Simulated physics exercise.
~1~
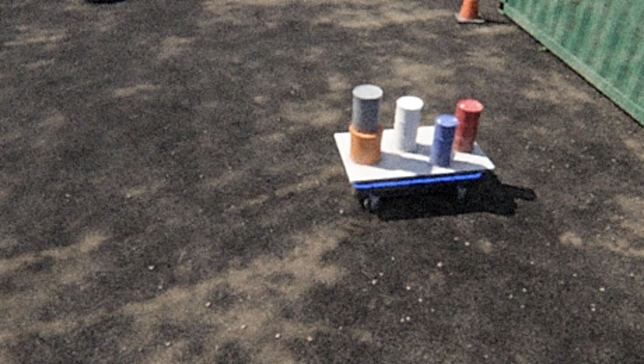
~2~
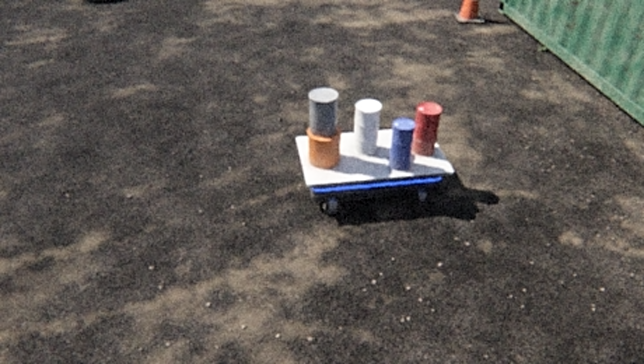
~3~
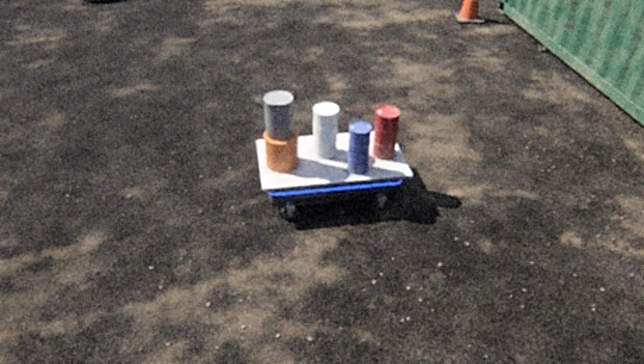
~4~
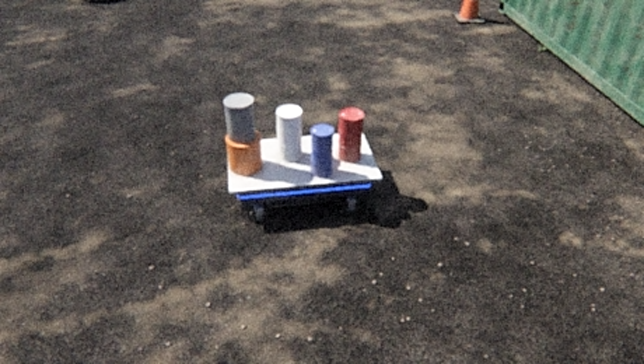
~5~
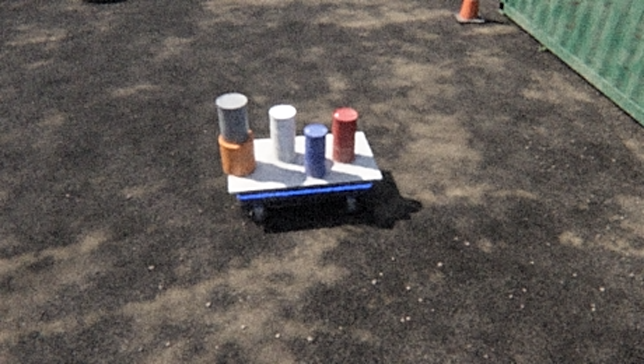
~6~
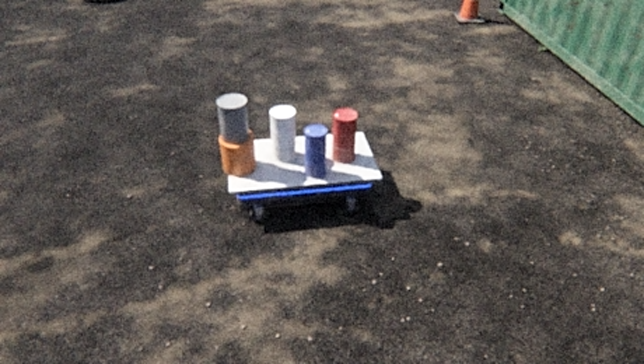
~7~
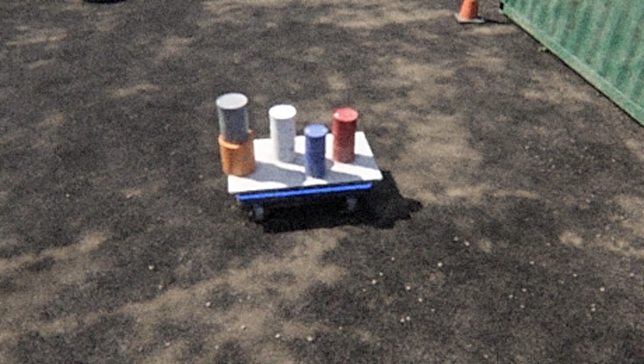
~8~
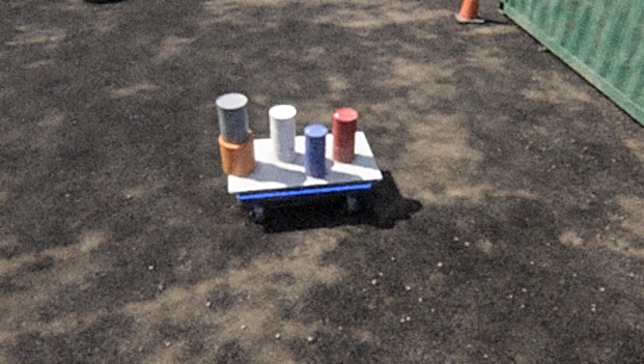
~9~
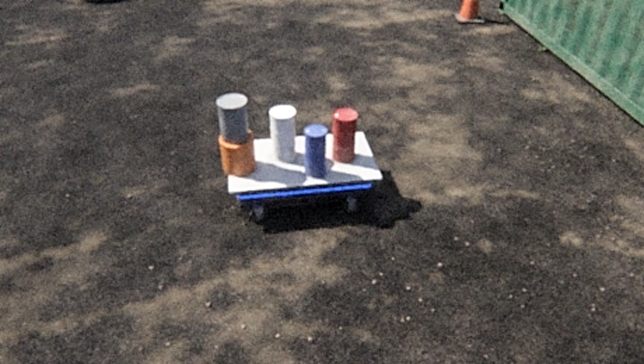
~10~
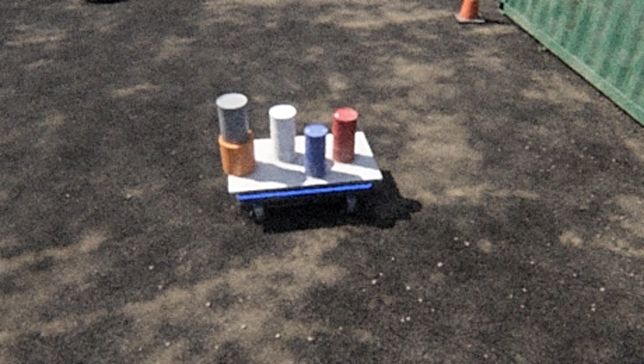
We see a low cart carrying a grey pail stacked on an orange pail, plus white, blue and red canisters, roll left across dark, patchy ground. It comes to a stop and stays there, with all five pieces still upright on its white top.
